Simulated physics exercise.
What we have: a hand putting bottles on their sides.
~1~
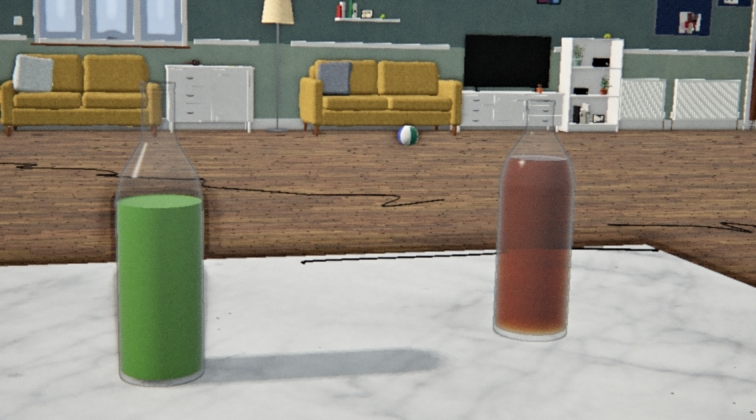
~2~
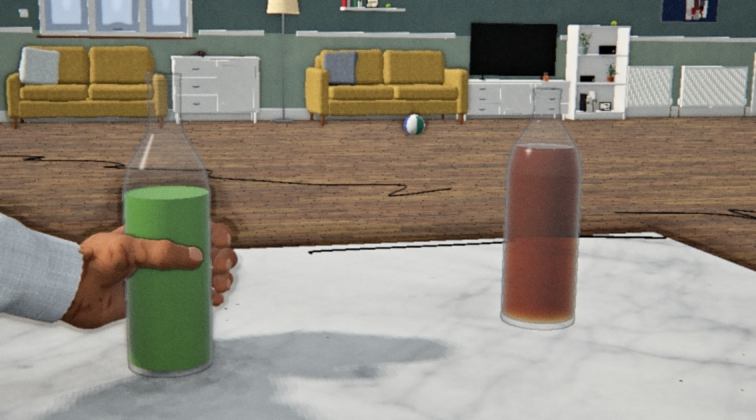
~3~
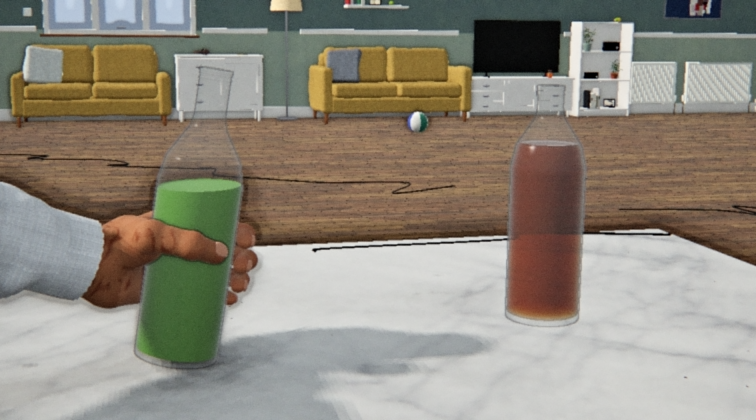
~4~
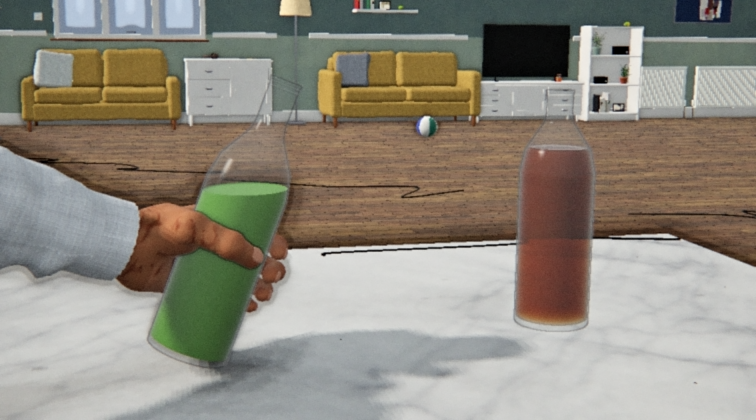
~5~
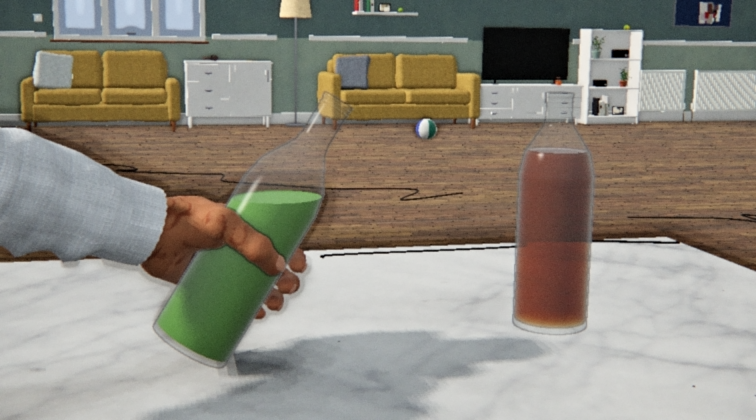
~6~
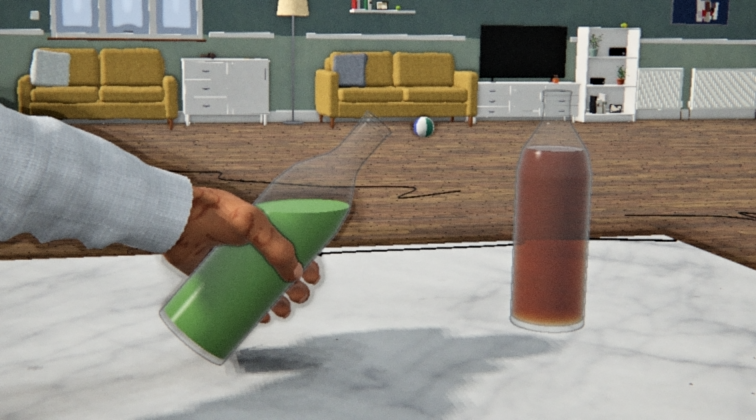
A hand gripping a bottle of green liquid and tilting it rightward on a marble surface, beside an upright bottle of reddish-brown liquid.
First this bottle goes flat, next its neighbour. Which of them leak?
The left bottle leaks; the right bottle leaks.
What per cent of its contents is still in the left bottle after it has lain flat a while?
Close to 40 %.
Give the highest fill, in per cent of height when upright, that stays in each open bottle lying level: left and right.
First 24 %, second 26 %.
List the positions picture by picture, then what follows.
In the first frame, both stand upright; left bottle (160, 227) about two thirds full, open; right bottle (536, 214) about three quarters full, open.
In the second frame, a hand takes the left bottle; left bottle about two thirds full, surface at (167, 194); right bottle about three quarters full, surface at (546, 147).
In the third frame, the left bottle is going over; left bottle (196, 211) about two thirds full; right bottle (547, 200) about three quarters full.
In the fourth frame, the left bottle is going over; left bottle (238, 214) tipped 20°; right bottle about three quarters full, surface at (559, 148).
In the fifth frame, the left bottle is going over; left bottle (266, 219) tipped 30°; right bottle (555, 207) about three quarters full.
In the sixth frame, the left bottle is going over; left bottle (288, 227) tipped 40°, open; right bottle about three quarters full, surface at (555, 149), open.
Soon after, the left bottle is nearly down; left bottle, nothing comes out.
Later, the left bottle lies flat; left bottle, it is running out of the neck.
In the end, both lie flat; left bottle, it is running out of the neck; right bottle, it is running out of the neck.
